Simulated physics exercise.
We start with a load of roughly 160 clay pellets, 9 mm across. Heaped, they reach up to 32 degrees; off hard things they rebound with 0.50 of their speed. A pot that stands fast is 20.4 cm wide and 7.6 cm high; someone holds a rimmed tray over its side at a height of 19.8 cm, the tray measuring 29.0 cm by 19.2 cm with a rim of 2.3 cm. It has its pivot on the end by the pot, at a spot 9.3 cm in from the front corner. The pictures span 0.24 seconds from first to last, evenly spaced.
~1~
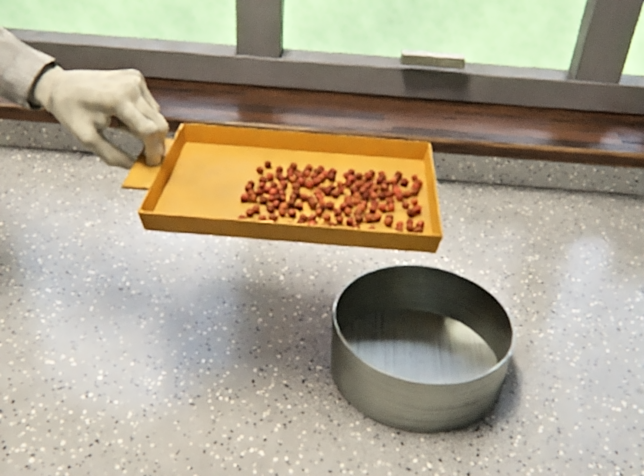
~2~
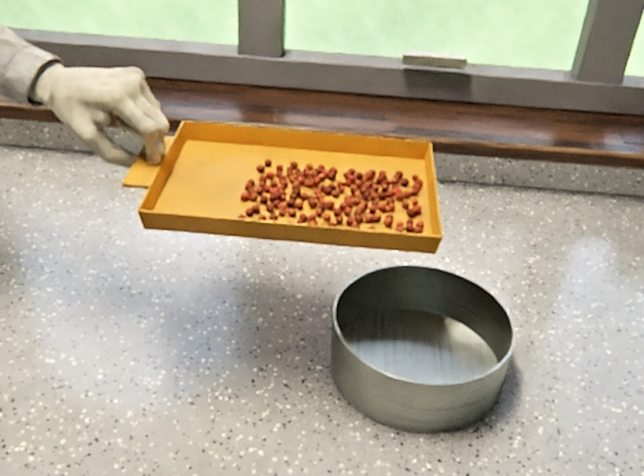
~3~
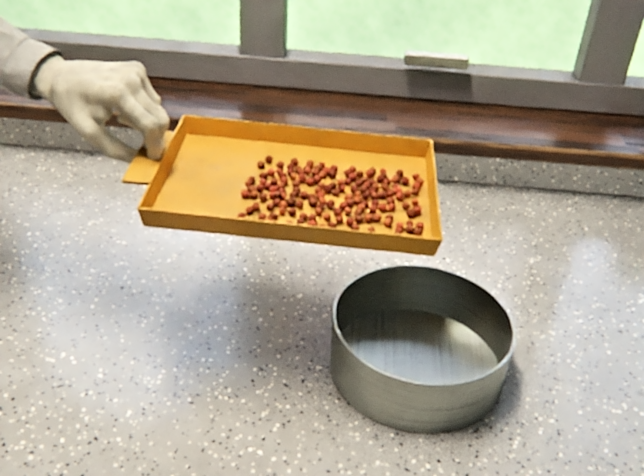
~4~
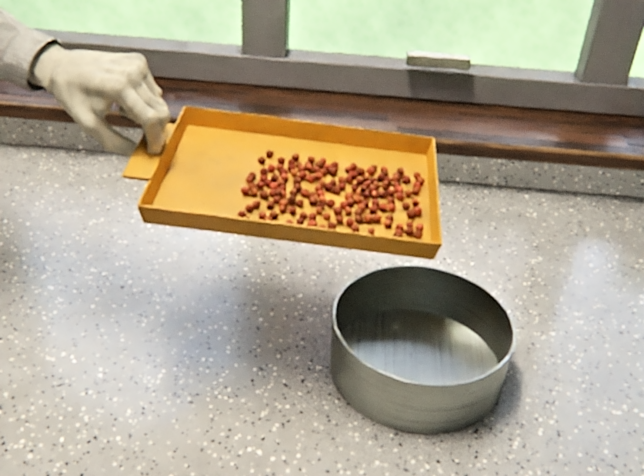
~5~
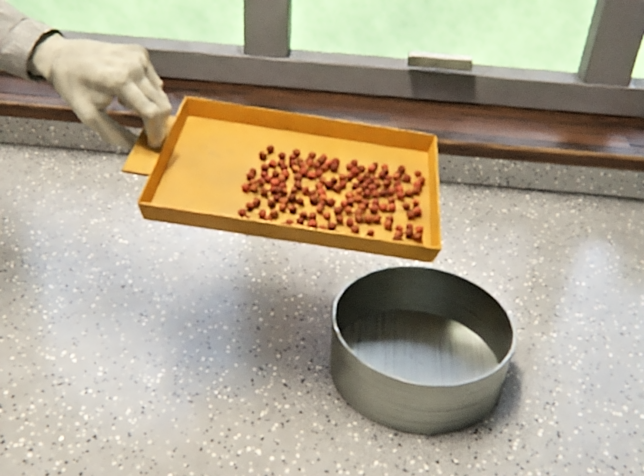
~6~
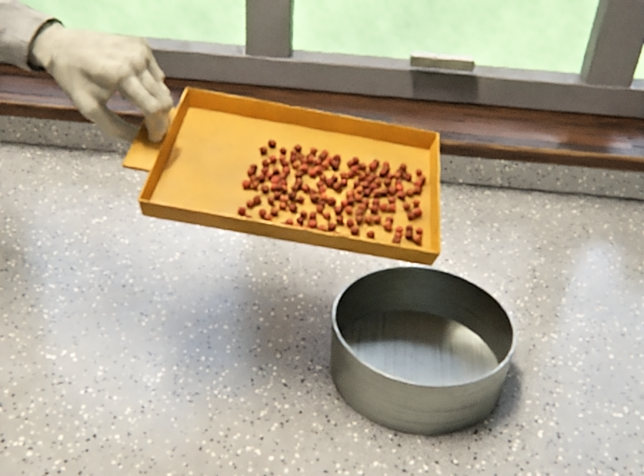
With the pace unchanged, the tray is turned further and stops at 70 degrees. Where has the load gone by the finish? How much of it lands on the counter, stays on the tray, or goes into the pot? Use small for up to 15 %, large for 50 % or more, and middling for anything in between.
Counter - small, tray - large, pot - small.
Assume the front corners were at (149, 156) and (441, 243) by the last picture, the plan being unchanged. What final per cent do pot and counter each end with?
Pot: 5, counter: 0.
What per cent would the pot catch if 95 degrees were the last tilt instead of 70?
Around 80 per cent, then.
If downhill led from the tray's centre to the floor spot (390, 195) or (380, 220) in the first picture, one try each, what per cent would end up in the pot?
0 and 0 %.
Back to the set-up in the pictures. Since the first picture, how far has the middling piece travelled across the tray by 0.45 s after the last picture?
Around 5 centimetres.
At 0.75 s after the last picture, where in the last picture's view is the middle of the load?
Somewhere about (359, 226) in the last view.
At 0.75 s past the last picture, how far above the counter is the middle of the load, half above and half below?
Median height: Approx. 20 cm.
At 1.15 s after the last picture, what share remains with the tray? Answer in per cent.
Estimate: Near 100 in a hundred.
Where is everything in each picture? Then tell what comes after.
The first frame shows tray tilt 0 degrees, front corners at (143, 210) and (439, 233); middle of the pieces at (335, 194); pot at (424, 318).
The second frame shows tray tilt 1 degrees, front corners at (143, 209) and (438, 234); middle of the pieces at (336, 194).
The third frame shows tray tilt 3 degrees, front corners at (142, 206) and (438, 237); middle of the pieces at (336, 192).
The fourth frame shows tray tilt 5 degrees, front corners at (142, 203) and (438, 241), lowest corner right front; middle of the pieces at (336, 190).
The fifth frame shows tray tilt 8 degrees, front corners at (143, 200) and (437, 245), lowest corner right front; middle of the pieces at (337, 189).
The sixth frame shows tray tilt 11 degrees, front corners at (143, 198) and (437, 249), lowest corner right front; middle of the pieces at (338, 187); pot at (424, 319).
Then, 0.45 s after the last picture, tilt 39 degrees; the tray holds 100 %, the pot 0 %.
Then, 0.75 s after the last picture, tilt 58 degrees; the tray holds 100 %, the pot 0 %.
Then, 1.15 s after the last picture, tilt 70 degrees; the tray holds 100 %, the pot 0 %.
In the end, counter 0 %, tray 100 %, pot 0 %.
